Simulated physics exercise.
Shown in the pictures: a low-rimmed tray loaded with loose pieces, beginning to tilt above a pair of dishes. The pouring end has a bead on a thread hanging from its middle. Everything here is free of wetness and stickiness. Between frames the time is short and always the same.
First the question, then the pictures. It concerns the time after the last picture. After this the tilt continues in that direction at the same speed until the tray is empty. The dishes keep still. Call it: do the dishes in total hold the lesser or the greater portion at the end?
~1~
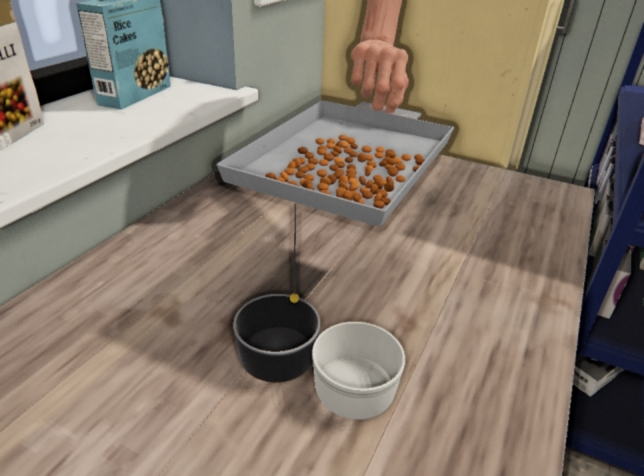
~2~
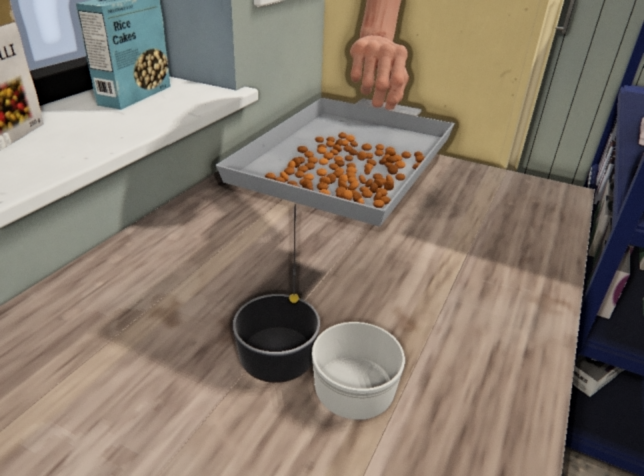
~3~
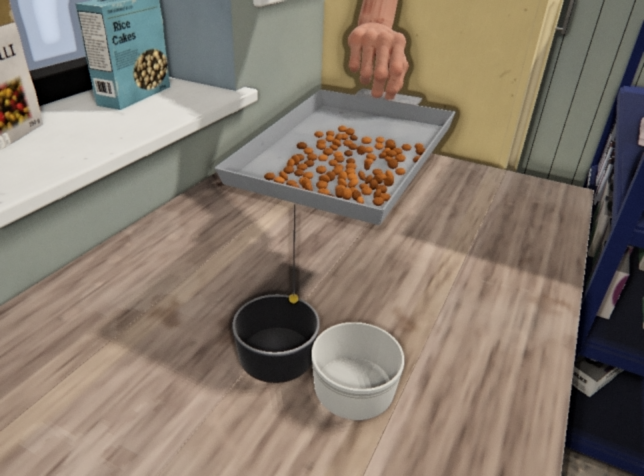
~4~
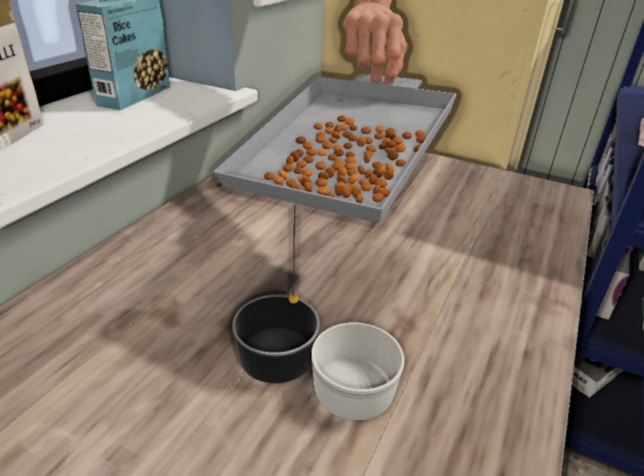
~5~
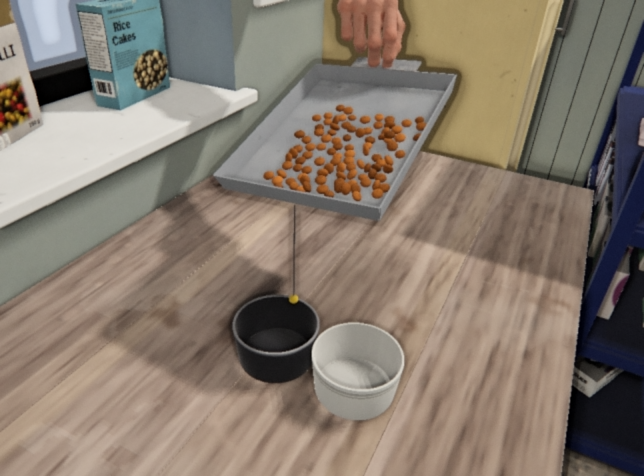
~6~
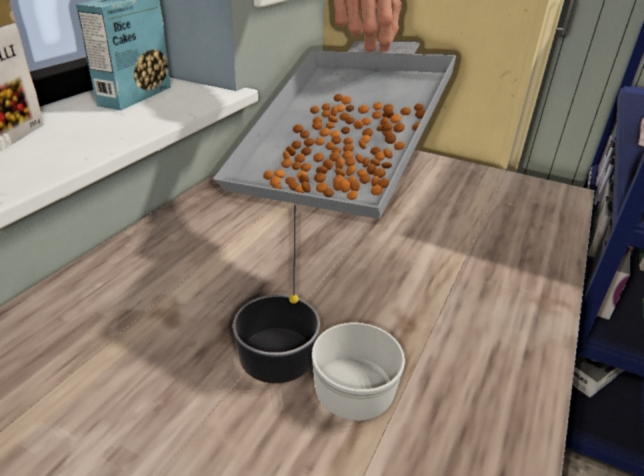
In total they hold the lesser portion.
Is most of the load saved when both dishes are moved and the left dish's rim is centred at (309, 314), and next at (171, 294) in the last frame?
So that's a lesser portion the first time round, a greater portion the second.
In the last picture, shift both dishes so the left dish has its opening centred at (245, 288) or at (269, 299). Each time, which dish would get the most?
The dish at left, then the dish at left.
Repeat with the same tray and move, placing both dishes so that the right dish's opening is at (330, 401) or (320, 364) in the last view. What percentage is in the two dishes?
In order: 20 percent and 50 percent.
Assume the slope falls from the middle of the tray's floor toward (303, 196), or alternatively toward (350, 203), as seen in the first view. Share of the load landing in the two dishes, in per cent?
Lab note: Try one about 70 %, try two 90 %.
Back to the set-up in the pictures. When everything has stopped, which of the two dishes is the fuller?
The one you want is the left of the two.
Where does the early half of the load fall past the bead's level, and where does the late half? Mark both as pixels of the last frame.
Around (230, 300), followed by around (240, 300).
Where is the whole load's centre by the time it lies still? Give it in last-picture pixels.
The centre ends up roughly at (231, 342).
Just after the last frame, tray tipped steeply; almost all on the tray; about a tenth in the air.
A moment on, tray tipped past a quarter turn; roughly a quarter on the tray; about a tenth in the left dish; roughly a quarter outside both; roughly a third in the air.
Further on, tray tipped past a quarter turn; roughly a third in the left dish; roughly two thirds outside both.
When it is over, tray tipped past a quarter turn; not one in the right dish; roughly a third in the left dish; roughly two thirds outside both.
